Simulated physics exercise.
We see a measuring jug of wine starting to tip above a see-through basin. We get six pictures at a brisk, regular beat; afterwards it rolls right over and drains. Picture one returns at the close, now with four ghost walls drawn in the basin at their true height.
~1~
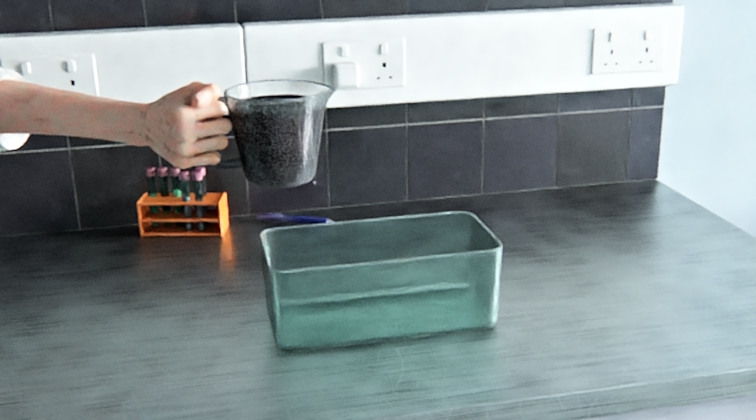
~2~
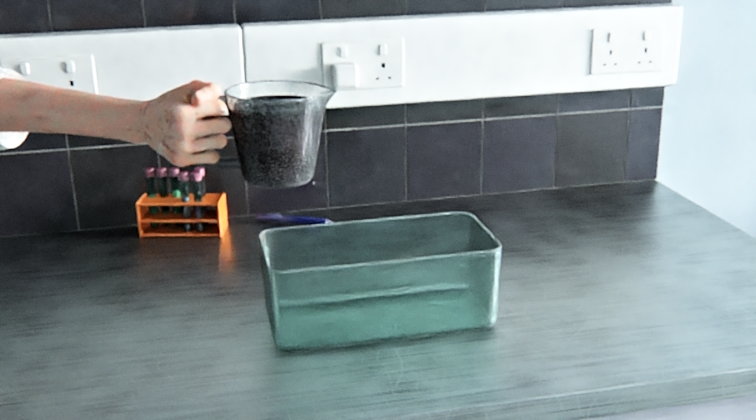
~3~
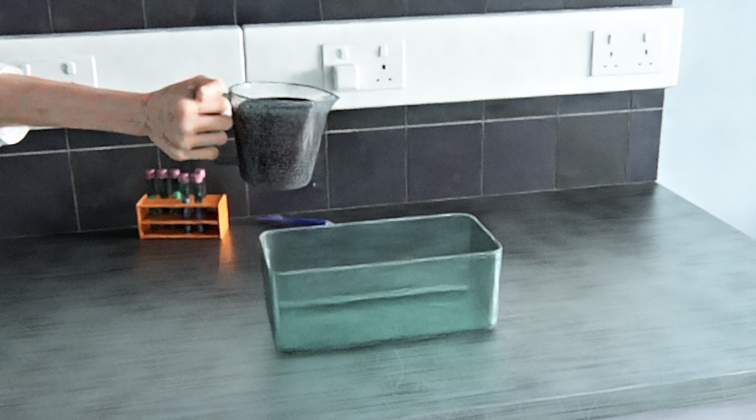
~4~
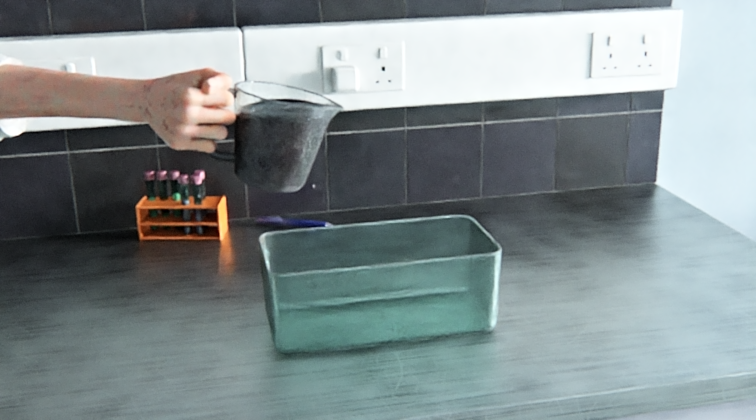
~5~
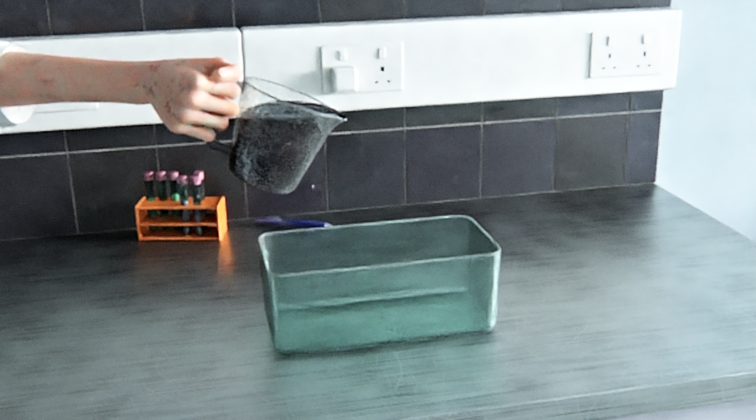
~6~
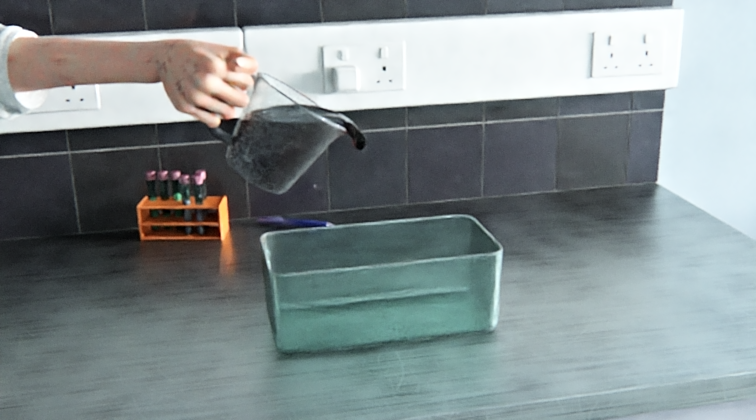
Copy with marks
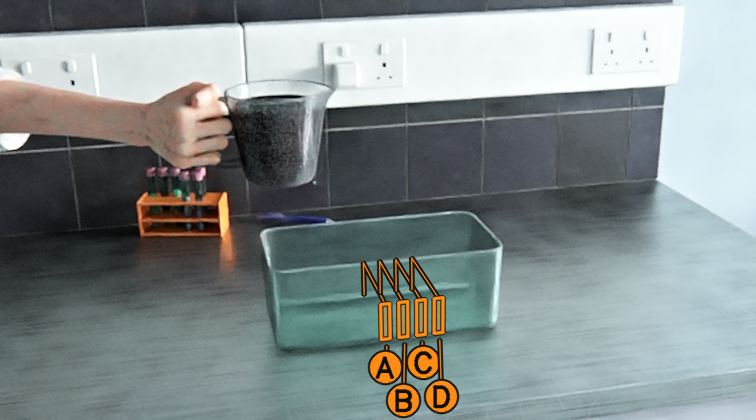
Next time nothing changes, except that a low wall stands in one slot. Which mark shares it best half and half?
B works best here.
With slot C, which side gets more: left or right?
The left one.
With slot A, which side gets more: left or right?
The right side.
On the marked copy, A at (386, 345); B at (404, 343); C at (422, 341); D at (439, 339).
With A, about 26 % ends left of the wall and 73 % right of it.
With B, about 53 % ends left of the wall and 45 % right of it.
With C, about 79 % ends left of the wall and 17 % right of it; 3 % is lost outside.
With D, about 93 % ends left of the wall and 4 % right of it; 3 % is lost outside.
